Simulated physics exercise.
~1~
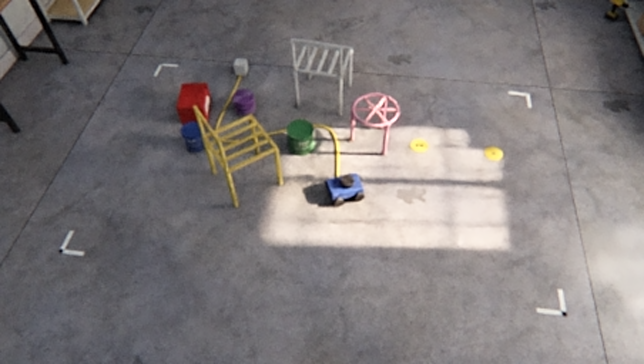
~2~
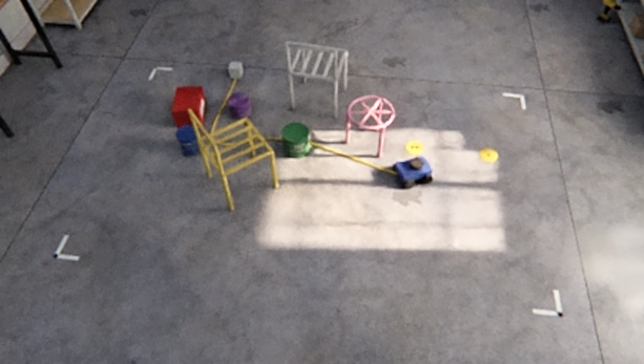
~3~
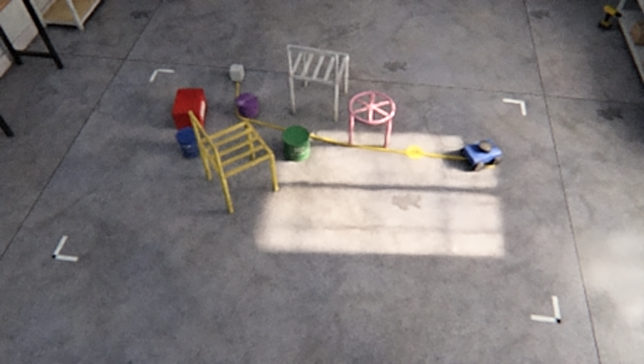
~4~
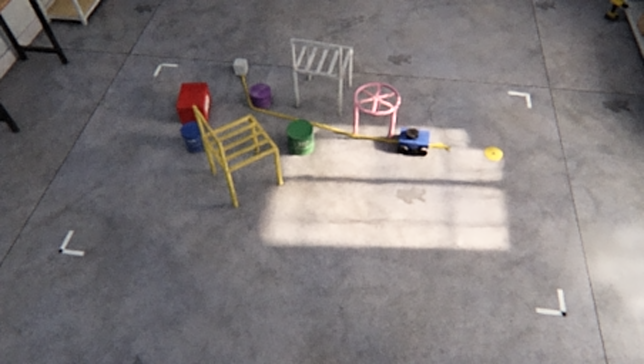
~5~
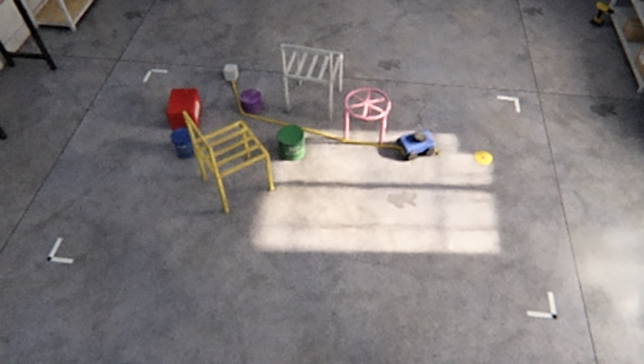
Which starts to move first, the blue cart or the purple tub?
The blue cart starts to move first. The purple tub shifts slightly only later, after the cart has already driven off to the right.
A small blue cart trailing a yellow lead drives right across the workshop floor to the farther yellow mark, then heads back left and stops by the nearer one, while the purple tub and pink stool shift slightly and the chairs, buckets and red carton stay put.
